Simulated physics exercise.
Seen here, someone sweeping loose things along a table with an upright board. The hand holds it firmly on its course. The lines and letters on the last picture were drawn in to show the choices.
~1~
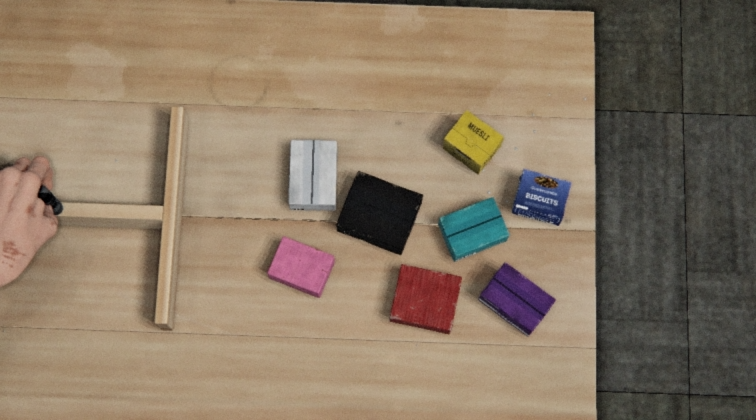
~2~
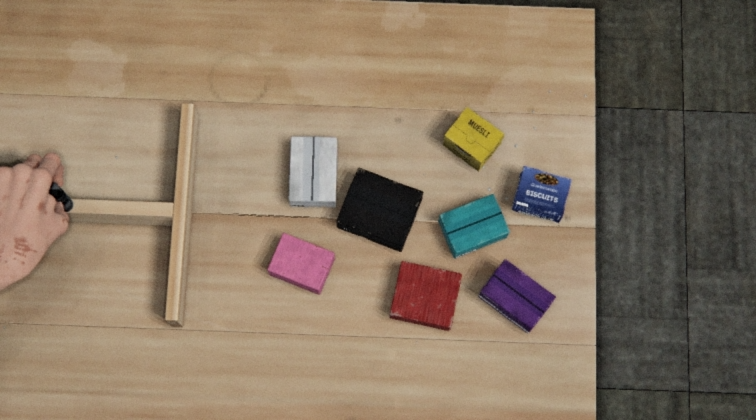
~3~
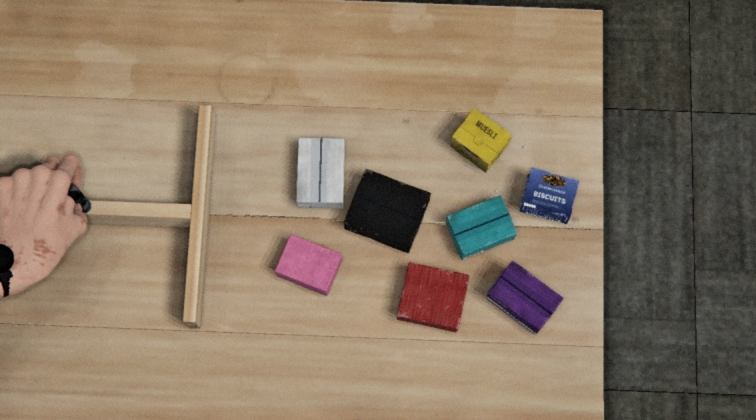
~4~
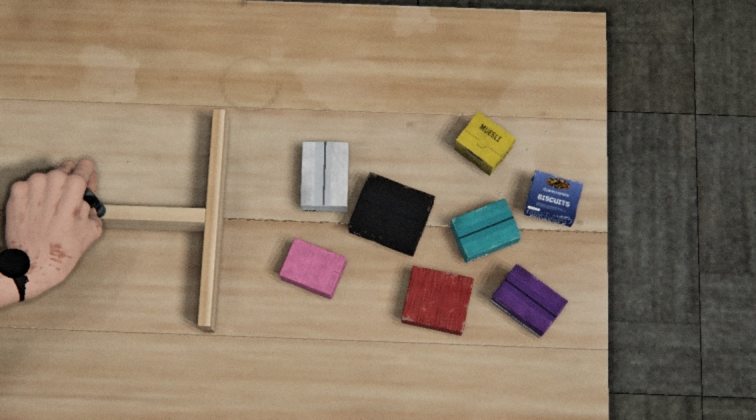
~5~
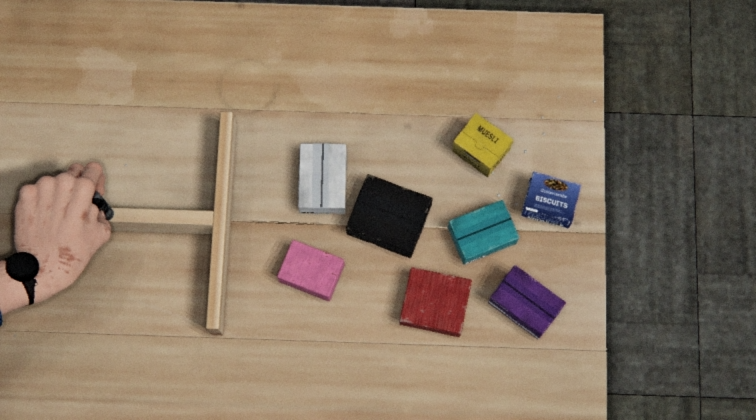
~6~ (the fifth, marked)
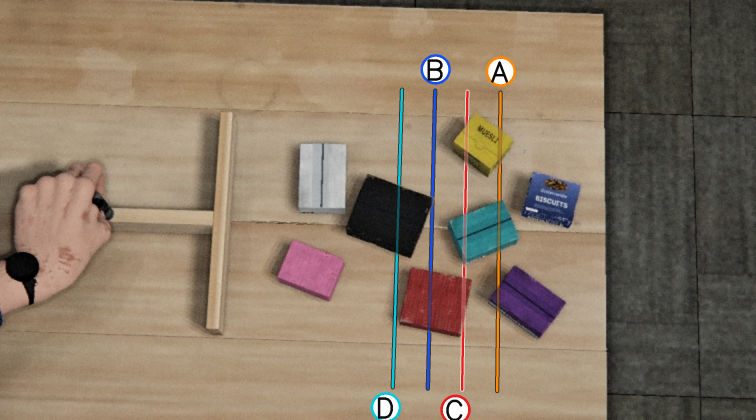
In the video, a hand at the left slides a T-shaped wooden board rightward across a table toward a scattered group of coloured blocks and boxes, narrowing the gap while the objects stay in their arrangement, untouched.
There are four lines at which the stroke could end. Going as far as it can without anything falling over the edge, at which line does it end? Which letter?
Line C.
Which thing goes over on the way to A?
The turquoise box goes over.
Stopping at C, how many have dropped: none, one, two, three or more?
The count is none.
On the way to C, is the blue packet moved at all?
By then, yes.
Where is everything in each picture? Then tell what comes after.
In the first frame, turquoise box (474, 230); red block (426, 299); board (169, 213).
In the second frame, board (179, 209); black box (380, 210).
In the third frame, board (198, 211); pink block (309, 265).
In the fourth frame, board (212, 215); purple box (529, 301).
In the fifth frame, board (219, 218); red block (436, 302); blue packet (551, 201); black box (389, 216).
On the marked copy, A at (499, 238); B at (432, 235); C at (465, 236); D at (398, 234).
With C. Early on, board (307, 221); white box (341, 179); pink block (342, 262).
Further on, board (395, 224); purple box (544, 319); turquoise box (534, 251).
At the end, board (462, 226); turquoise box (592, 266); blue packet (566, 187); nothing has fallen.
As for the rest, A drops the turquoise box; B is safe but short; D is safe but short.
